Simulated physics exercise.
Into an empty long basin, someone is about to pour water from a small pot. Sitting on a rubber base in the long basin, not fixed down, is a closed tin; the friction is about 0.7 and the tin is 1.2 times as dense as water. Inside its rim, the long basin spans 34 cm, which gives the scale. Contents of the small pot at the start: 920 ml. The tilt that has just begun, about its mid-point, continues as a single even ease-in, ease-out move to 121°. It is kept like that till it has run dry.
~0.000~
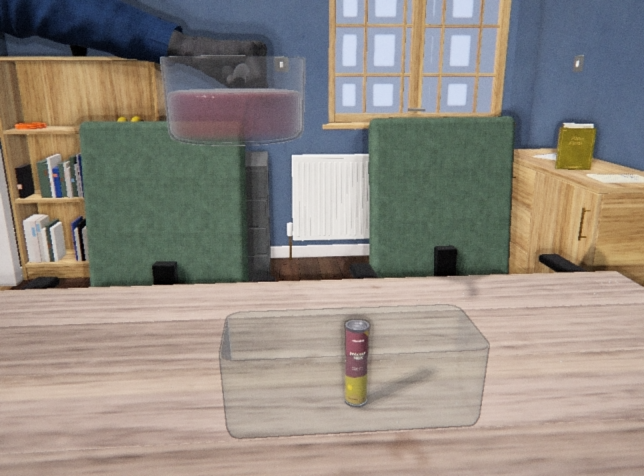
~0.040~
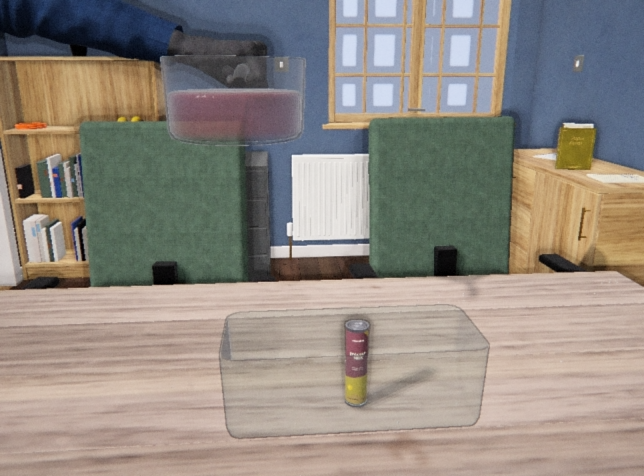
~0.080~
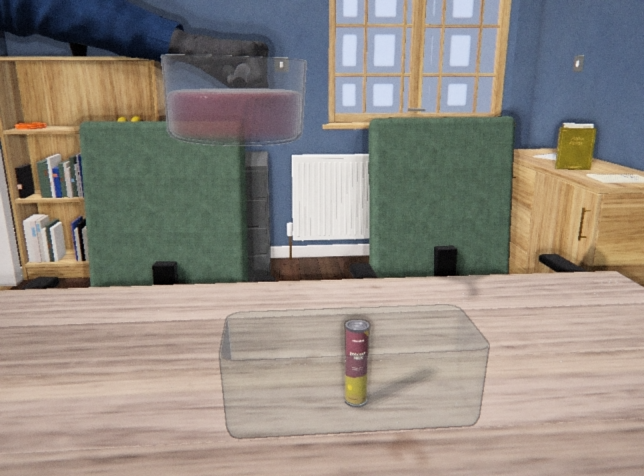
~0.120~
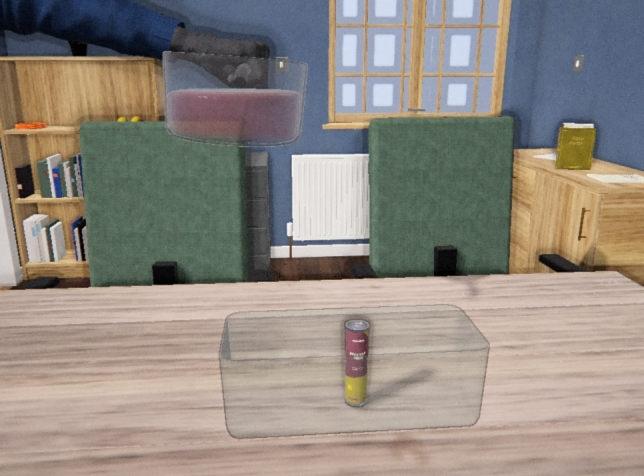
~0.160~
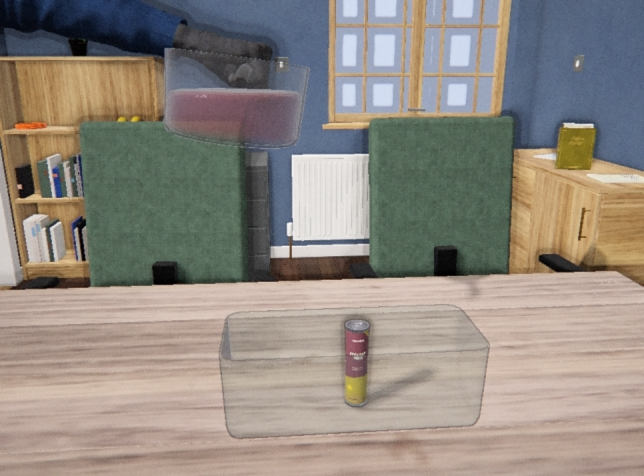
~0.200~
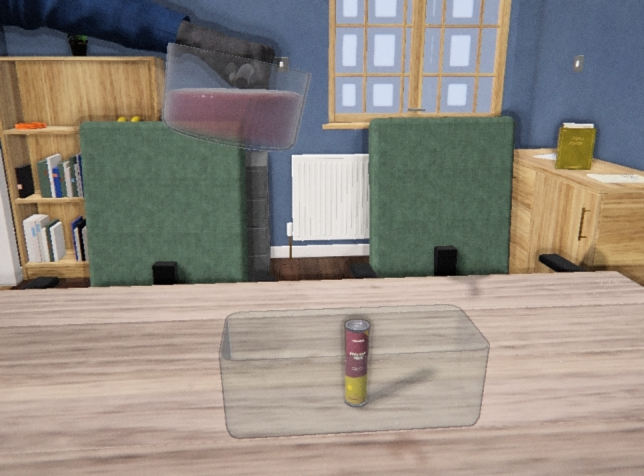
A dark-gloved hand in a blue sleeve holds a small clear pot of pinkish liquid at the upper left, in a blue-walled room seen from across a pale wooden table. On the table, a closed red-and-yellow tin stands inside a long transparent basin, with two green chairs, a white radiator, a window and wooden shelves behind. The hand slowly tilts the pot slightly rightward, while everything else and the camera stay still.
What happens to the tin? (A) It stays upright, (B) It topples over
(B) It topples over.
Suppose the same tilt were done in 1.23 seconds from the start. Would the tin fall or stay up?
In that case the tin overturns.
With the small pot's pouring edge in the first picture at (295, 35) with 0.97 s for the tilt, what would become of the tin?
Then it tips over.
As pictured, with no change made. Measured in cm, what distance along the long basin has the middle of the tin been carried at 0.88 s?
Close to 0 cm.
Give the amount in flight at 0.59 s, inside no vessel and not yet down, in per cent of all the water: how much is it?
Roughly 38 percent.
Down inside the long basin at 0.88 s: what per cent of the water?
Close to 64 in a hundred.
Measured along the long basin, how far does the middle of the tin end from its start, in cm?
Net tin displacement: Roughly 8.5 cm.
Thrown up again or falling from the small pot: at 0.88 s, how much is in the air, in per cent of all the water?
Roughly 28 %.
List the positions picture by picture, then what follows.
In the first picture, it leans 0°; its right rim is at (304, 61); the water meets the walls at (169, 93) and (301, 93); the long basin's rim runs from (223, 336) to (474, 326); the tin's top is at (357, 329).
In the second picture, it leans 0°; its right rim is at (304, 61); the water meets the walls at (169, 93) and (301, 92).
In the third picture, it leans 2°; its right rim is at (305, 63); the water meets the walls at (169, 92) and (301, 93).
In the fourth picture, it leans 4°; its right rim is at (306, 66); the water meets the walls at (169, 92) and (302, 93).
In the fifth picture, it leans 7°; its right rim is at (308, 70); the water meets the walls at (170, 92) and (302, 94).
In the sixth picture, it leans 12°; its right rim is at (310, 76); the water meets the walls at (169, 92) and (302, 94).
Then, 0.59 s in, the tilt is 77° and 62 per cent is still to pour; the tin stands where it began.
Then, 0.88 s in, the tilt is 116° and 8 per cent is still to pour; the tin stands where it began.
Then, 1.17 s in, the tilt is 121° and 0 per cent is still to pour; the tin leans 16°.
Then, 1.50 s in, the tilt is 121° and 0 per cent is still to pour; the tin lies on its side.
Finally, the tin lies on its side.
